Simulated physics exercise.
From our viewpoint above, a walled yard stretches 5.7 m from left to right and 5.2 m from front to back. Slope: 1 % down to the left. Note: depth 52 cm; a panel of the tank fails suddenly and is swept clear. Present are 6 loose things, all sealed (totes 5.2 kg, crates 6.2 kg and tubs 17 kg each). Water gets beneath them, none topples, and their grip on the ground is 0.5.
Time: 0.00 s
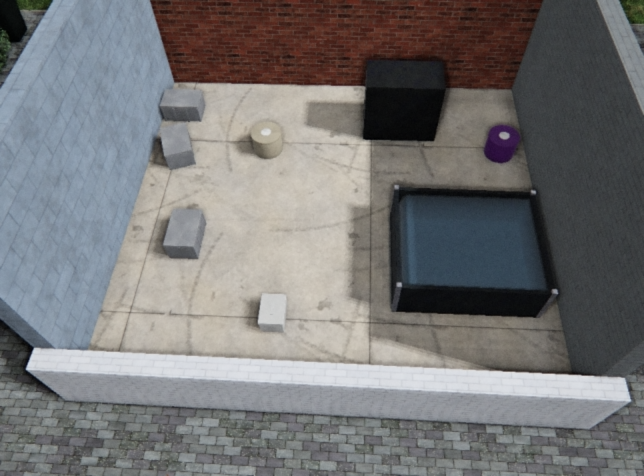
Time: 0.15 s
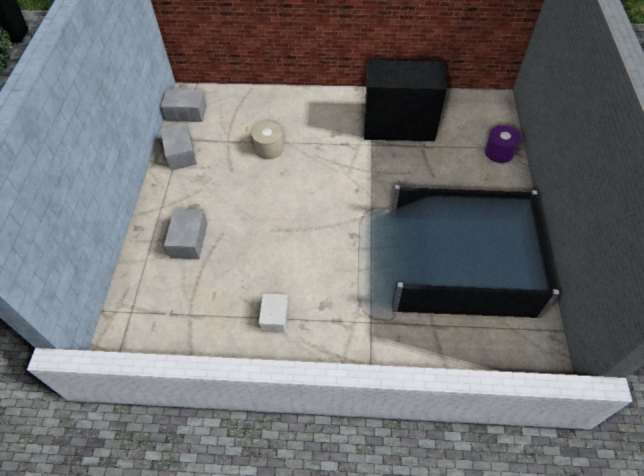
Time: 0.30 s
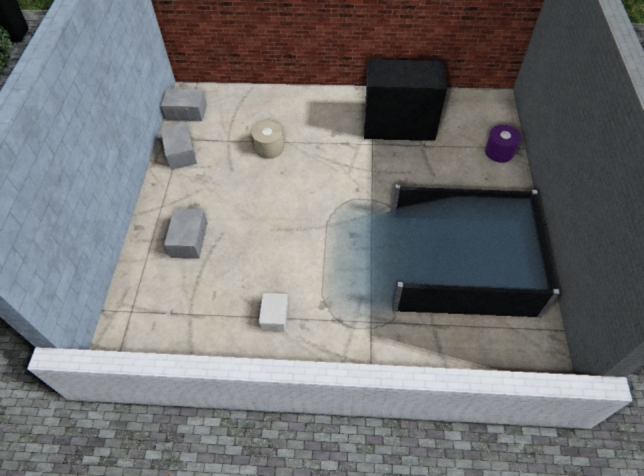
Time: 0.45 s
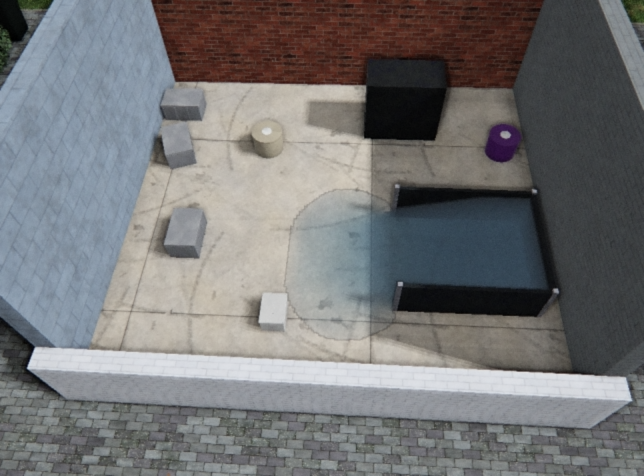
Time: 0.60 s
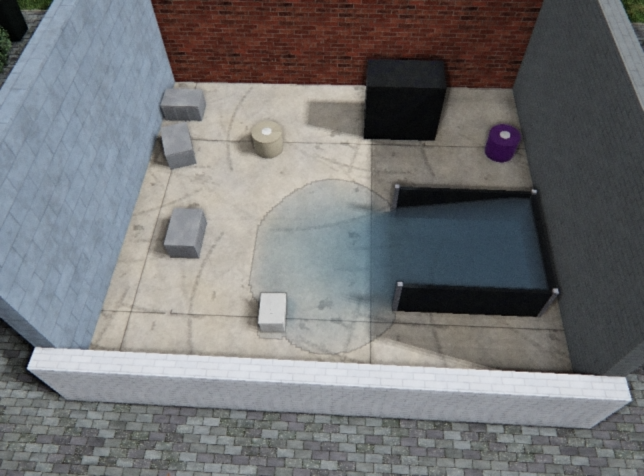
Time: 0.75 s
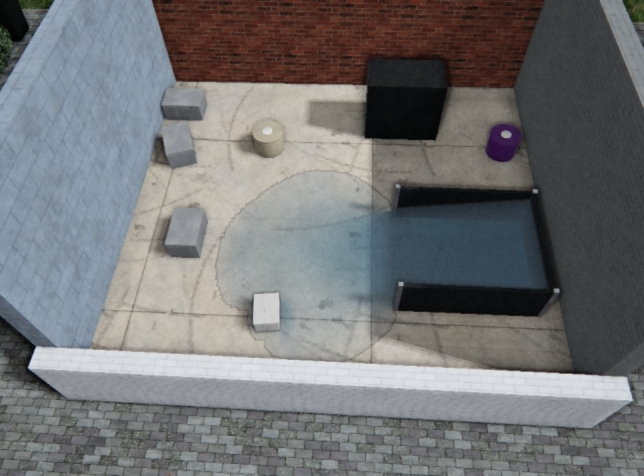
Water pouring from the open left side of a dark tank, spreading leftward across a walled yard and nudging a small white block.
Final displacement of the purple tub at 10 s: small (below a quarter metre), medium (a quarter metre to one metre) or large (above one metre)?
Small.
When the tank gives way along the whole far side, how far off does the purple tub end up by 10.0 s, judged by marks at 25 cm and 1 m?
In that case the purple tub gets carried off.
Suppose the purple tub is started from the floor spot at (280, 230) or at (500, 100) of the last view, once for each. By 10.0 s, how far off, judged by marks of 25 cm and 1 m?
Well, the first time it covers a big distance, and the second time it keeps still.
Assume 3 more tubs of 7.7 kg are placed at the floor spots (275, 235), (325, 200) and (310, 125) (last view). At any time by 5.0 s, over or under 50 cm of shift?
Listed order gives above the limit, above the limit, within the limit.
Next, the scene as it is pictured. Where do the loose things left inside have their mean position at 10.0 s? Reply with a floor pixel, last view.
Near (327, 166).
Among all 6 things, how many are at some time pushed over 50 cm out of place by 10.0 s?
I get 4.
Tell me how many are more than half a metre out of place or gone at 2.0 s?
By that time the total stands at 2.
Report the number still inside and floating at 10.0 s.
Total: 4.
After 2.0 s the purple tub is near (506, 135), 0.0 m from its start, aground; 2 afloat.
After 4.5 s the purple tub is near (506, 135), 0.0 m from its start, aground; 4 afloat.
After 7.0 s the purple tub is near (506, 135), 0.0 m from its start, aground; 4 afloat.
After 10.0 s the purple tub is near (506, 135), 0.0 m from its start, aground; 4 afloat.
